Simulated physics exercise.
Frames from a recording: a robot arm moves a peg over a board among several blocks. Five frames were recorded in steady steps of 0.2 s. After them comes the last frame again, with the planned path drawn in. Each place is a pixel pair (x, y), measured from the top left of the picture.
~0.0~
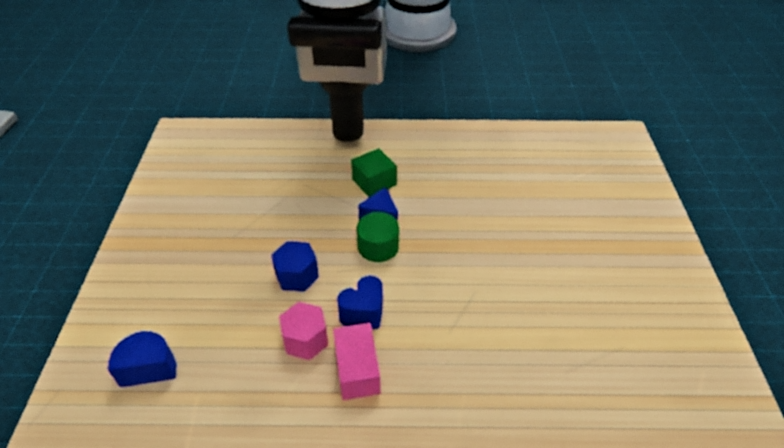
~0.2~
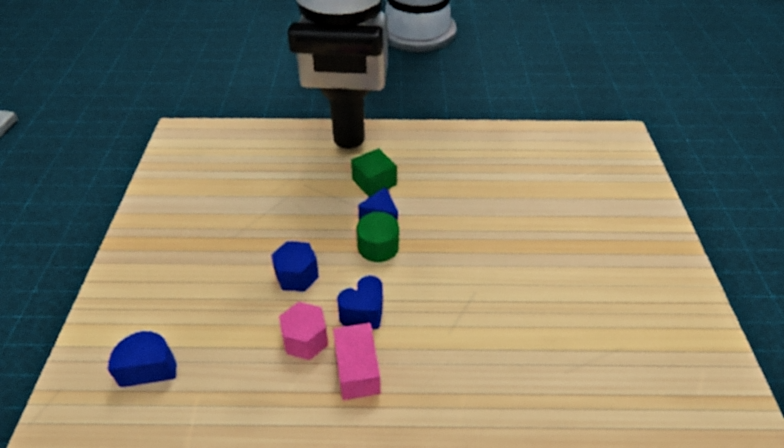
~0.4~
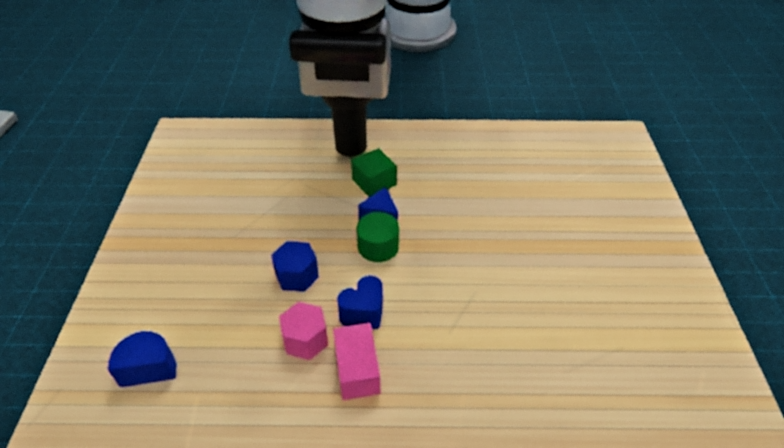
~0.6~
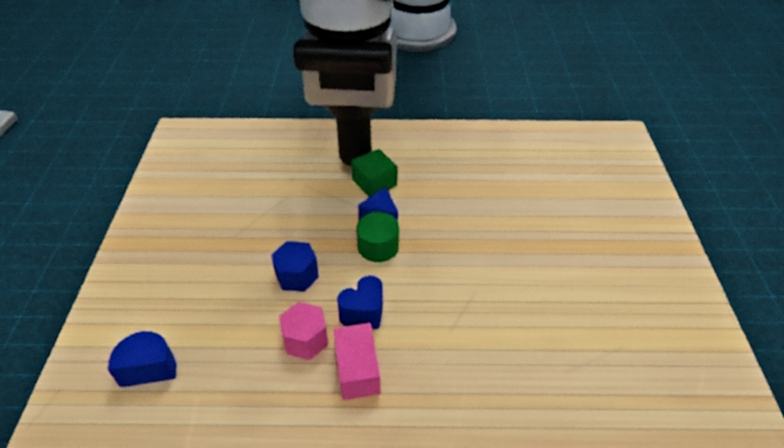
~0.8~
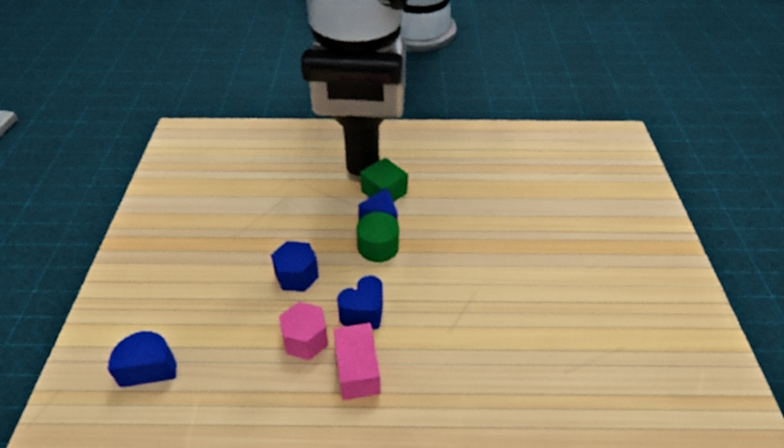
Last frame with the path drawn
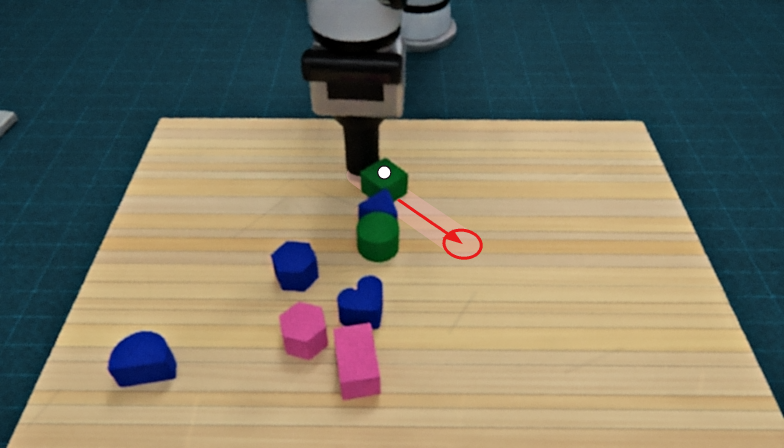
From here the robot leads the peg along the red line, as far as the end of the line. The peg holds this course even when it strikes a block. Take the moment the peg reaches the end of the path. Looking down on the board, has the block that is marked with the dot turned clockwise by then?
No, that is not what happens.
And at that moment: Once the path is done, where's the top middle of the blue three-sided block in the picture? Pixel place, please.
I think it will end close to (412, 220).
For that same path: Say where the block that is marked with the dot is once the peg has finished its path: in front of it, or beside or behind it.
Final position: Ahead.
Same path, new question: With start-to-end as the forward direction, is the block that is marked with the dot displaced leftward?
My answer is yes.
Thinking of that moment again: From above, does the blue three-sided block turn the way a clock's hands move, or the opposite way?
The block turns clockwise.
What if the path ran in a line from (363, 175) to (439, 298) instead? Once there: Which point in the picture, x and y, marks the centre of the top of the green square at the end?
At the end it should sit near (429, 194).
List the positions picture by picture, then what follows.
Tip of the peg at (348, 132), middles of tops, green round block at (378, 227), blue three-sided block at (380, 202), green square at (374, 162), in the first frame.
Peg at (349, 139), nothing pushed, in the second frame.
Peg at (351, 147), nothing pushed, in the third frame.
Peg at (356, 156), nothing pushed, in the fourth frame.
Peg at (363, 166), green round block at (378, 227), blue three-sided block at (380, 202), green square at (384, 172), in the fifth frame.
The line goes from (363, 175) directly to (463, 244); the dot is on the green square.
The first path, step by step. One third of the way, peg at (394, 187); green round block at (376, 232); blue three-sided block at (405, 209), turned 70° clockwise; green square at (424, 191), turned 20° anticlockwise.
Two thirds of the way, peg at (428, 210); green round block at (376, 233); blue three-sided block at (411, 218), turned 75° clockwise; green square at (464, 210), turned 30° anticlockwise.
At the end, peg at (464, 235); green round block at (375, 233); blue three-sided block at (412, 220), turned 85° clockwise; green square at (504, 225), turned 55° anticlockwise.
